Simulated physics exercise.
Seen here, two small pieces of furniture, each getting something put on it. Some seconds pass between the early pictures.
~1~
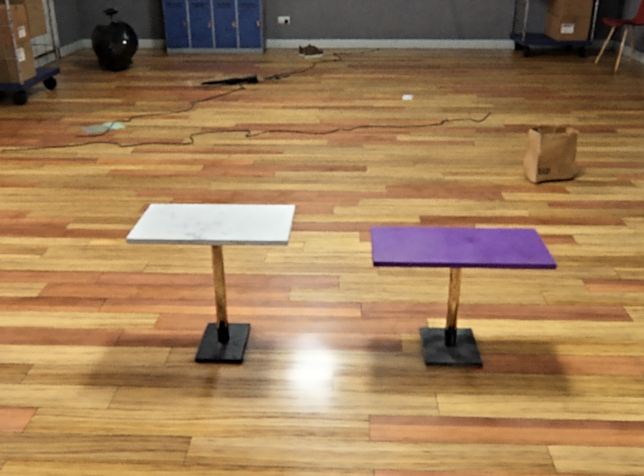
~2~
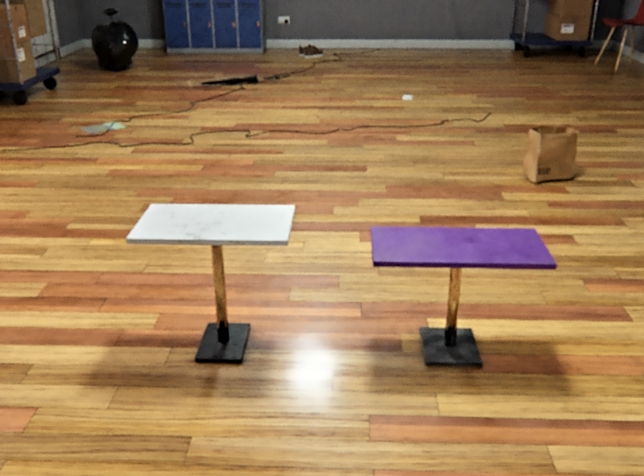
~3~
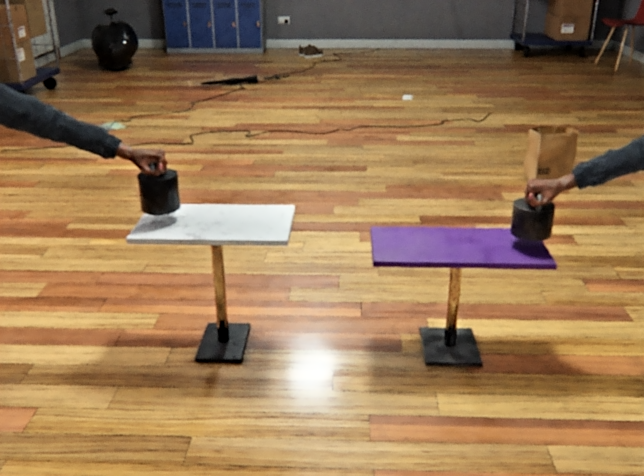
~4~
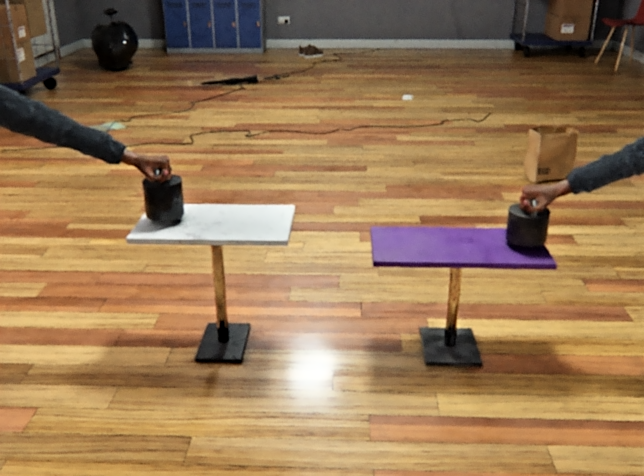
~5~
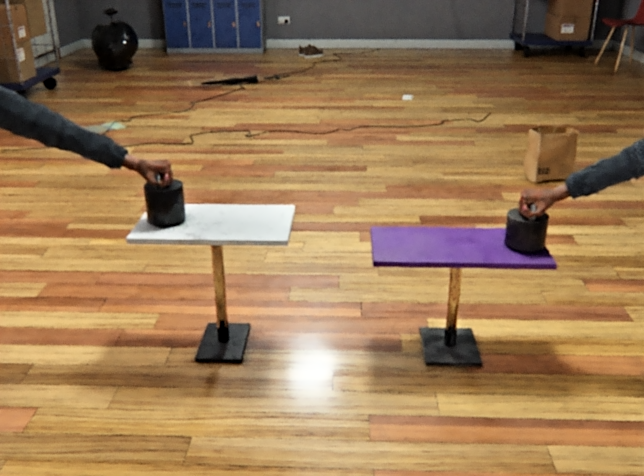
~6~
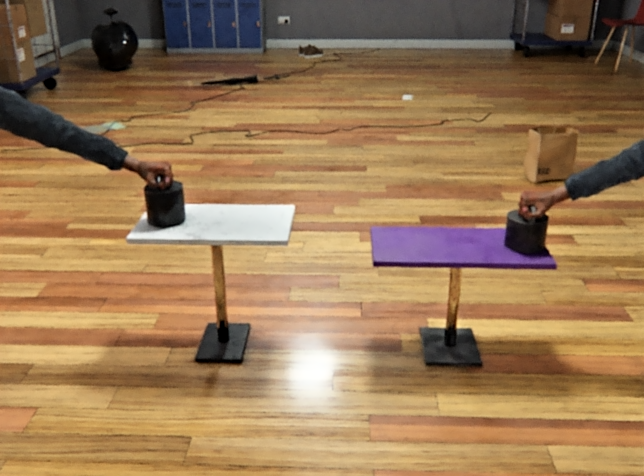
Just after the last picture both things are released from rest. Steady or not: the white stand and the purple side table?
Here the white stand tips up and the purple side table tips up.
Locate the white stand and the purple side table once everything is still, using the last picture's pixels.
The white stand at (80, 282), the purple side table at (576, 285).
Then, 0.64 s past the last view, white stand leaning 20° off how it started near (165, 224); purple side table leaning 58° off how it started near (569, 277).
Finally, the white stand goes over, near (81, 282); the purple side table goes over, near (576, 285).
